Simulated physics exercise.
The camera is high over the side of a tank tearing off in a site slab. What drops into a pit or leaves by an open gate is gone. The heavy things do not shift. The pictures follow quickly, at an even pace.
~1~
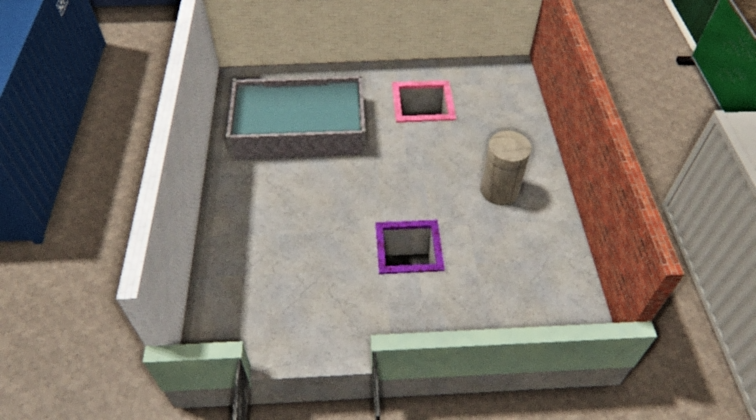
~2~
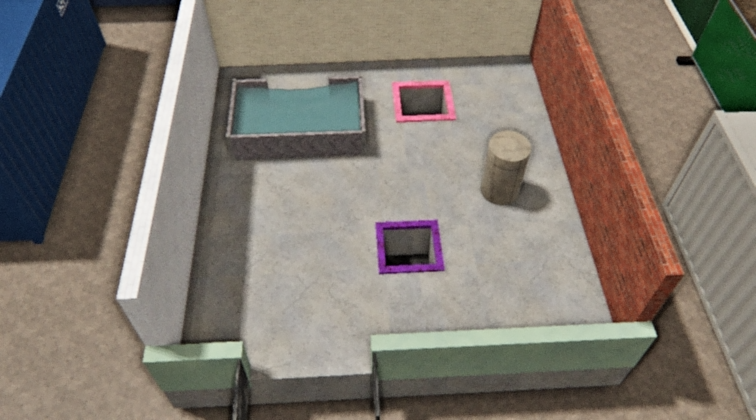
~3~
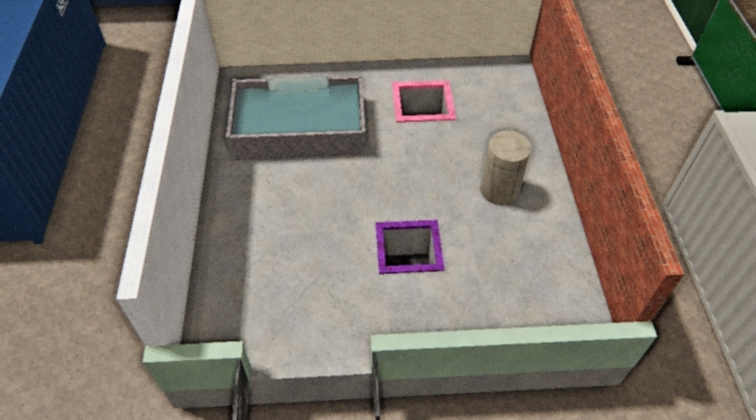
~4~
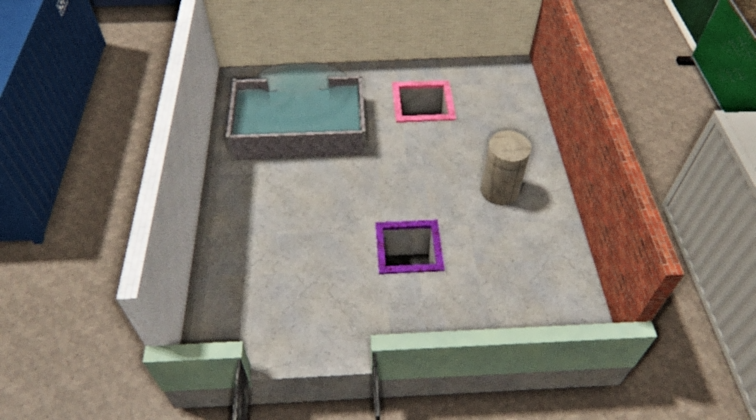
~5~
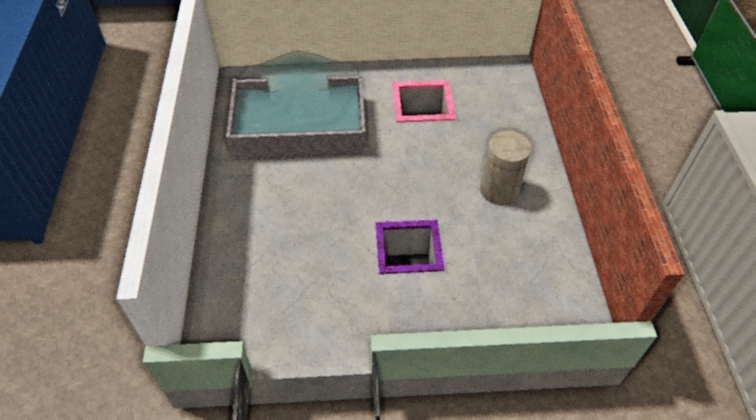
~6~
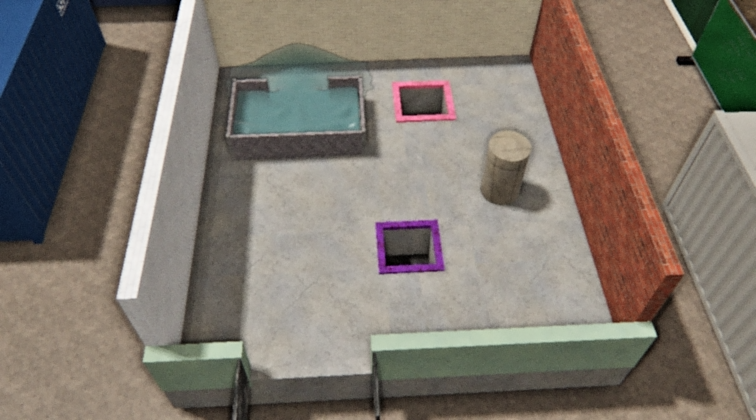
In a walled concrete yard with two framed pits and an upright cylinder, a gap opens in the far side of a water-filled rectangular tank, and a thin sheet of water pours out and spreads toward the back wall.
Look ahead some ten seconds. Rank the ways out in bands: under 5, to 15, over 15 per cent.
One by one: The gate takes from 5 to 15 %; the pink pit takes from 5 to 15 %; the purple pit takes not even 5 %.
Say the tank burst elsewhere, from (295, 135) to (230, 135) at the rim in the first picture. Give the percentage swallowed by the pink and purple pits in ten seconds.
Per cent: Pink 0, purple 0.
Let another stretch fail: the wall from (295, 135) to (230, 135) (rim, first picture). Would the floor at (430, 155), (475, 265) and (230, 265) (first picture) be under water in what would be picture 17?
In turn: Not flooded, clear, under water.
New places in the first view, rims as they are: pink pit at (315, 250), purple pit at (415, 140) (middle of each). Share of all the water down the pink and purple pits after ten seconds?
Roughly, in per cent: Pink 0, purple 0.
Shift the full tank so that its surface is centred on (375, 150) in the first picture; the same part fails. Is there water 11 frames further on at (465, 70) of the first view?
Verdict: Under water.
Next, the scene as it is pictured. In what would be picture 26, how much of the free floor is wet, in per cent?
Roughly 35 per cent.
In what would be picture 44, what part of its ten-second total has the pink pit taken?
About 90 per cent.
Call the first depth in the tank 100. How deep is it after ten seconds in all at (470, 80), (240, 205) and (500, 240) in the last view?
About 6, 4 and 2 per cent.
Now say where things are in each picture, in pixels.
Still water in the open tank at (297, 108), in the first picture.
The front is at a hidden place, out from the gap on the open tank's far side, in the second picture.
The front is at a hidden place, out from the gap on the open tank's far side, in the third picture.
Water pours out on the open tank's far side and has run to (279, 66), in the fourth picture.
Water pours out on the open tank's far side and has run to (254, 67), in the fifth picture.
The front is at (237, 67), out from the gap on the open tank's far side, in the sixth picture.
A moment on, water covers 10 % of the floor; the gate 0 %, the pink pit 0 %, the purple pit 0 %.
Next, water covers 20 % of the floor; the gate 0 %, the pink pit 1 %, the purple pit 0 %.
Then, water covers 35 % of the floor; the gate 0 %, the pink pit 4 %, the purple pit 0 %.
Later, water covers 60 % of the floor; the gate 2 %, the pink pit 6 %, the purple pit 0 %.
In the end, water covers 85 % of the floor; the gate 8 %, the pink pit 7 %, the purple pit 0 %.
